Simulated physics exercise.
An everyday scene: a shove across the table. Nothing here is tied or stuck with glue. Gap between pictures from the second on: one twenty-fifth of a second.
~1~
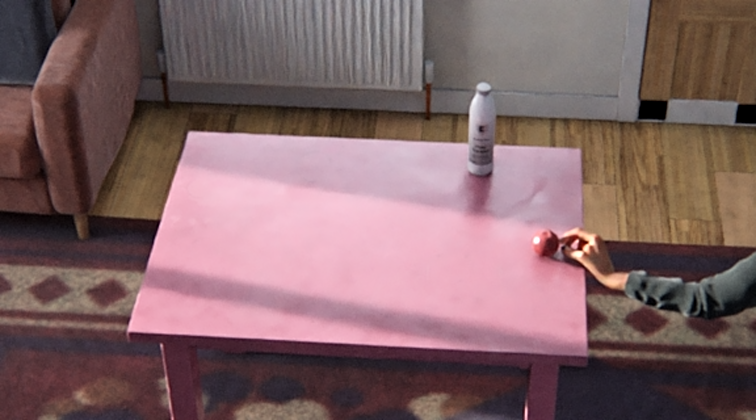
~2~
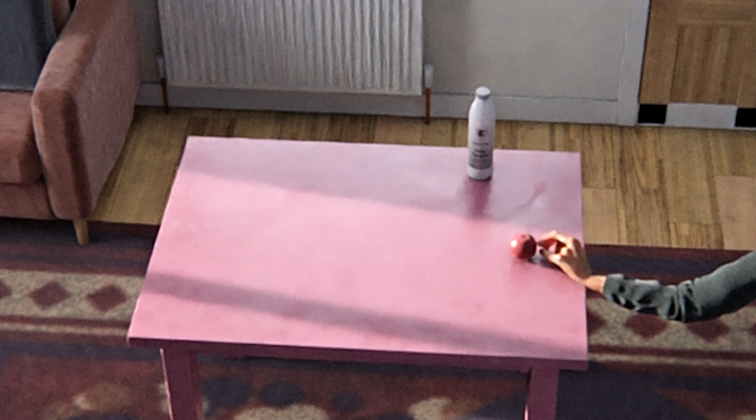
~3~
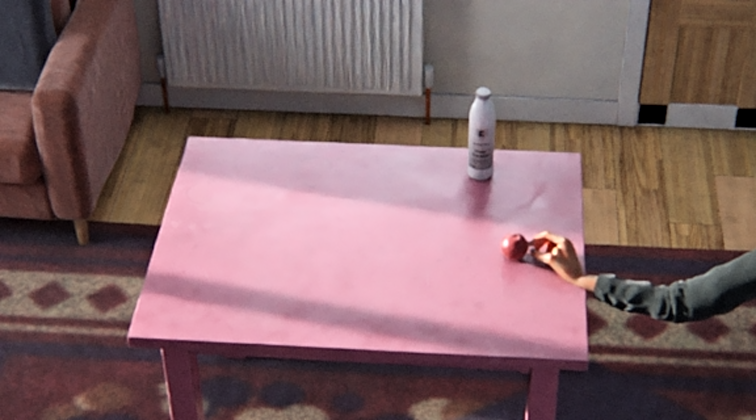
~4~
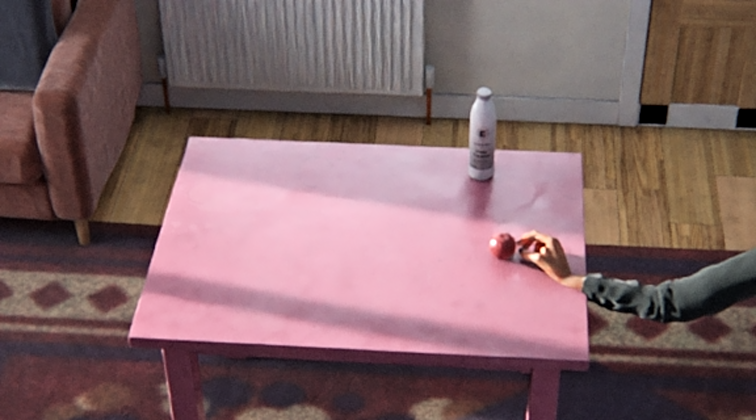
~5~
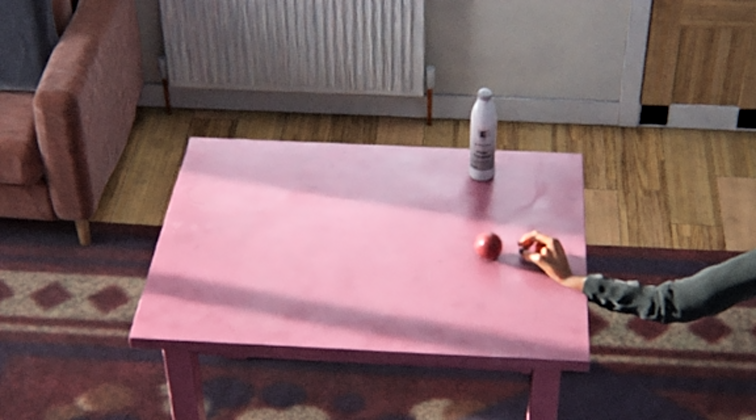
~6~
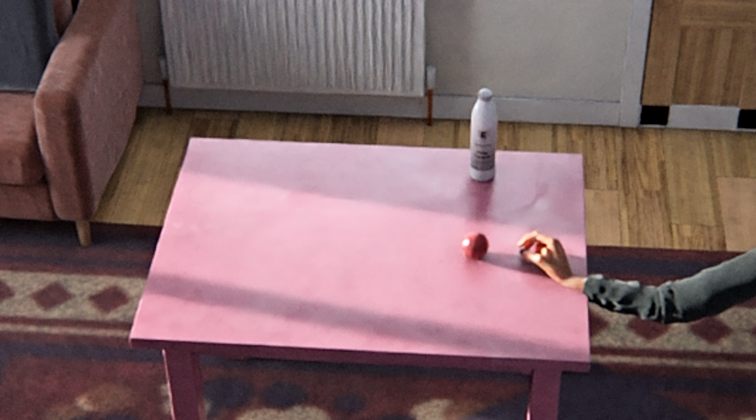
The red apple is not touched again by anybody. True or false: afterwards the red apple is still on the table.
False.
Then, 0.50 s after the last picture, red apple rolled well along near (303, 237).
Then, 1.10 s after the last picture, red apple now off the table.
By the end, off the table, red apple.
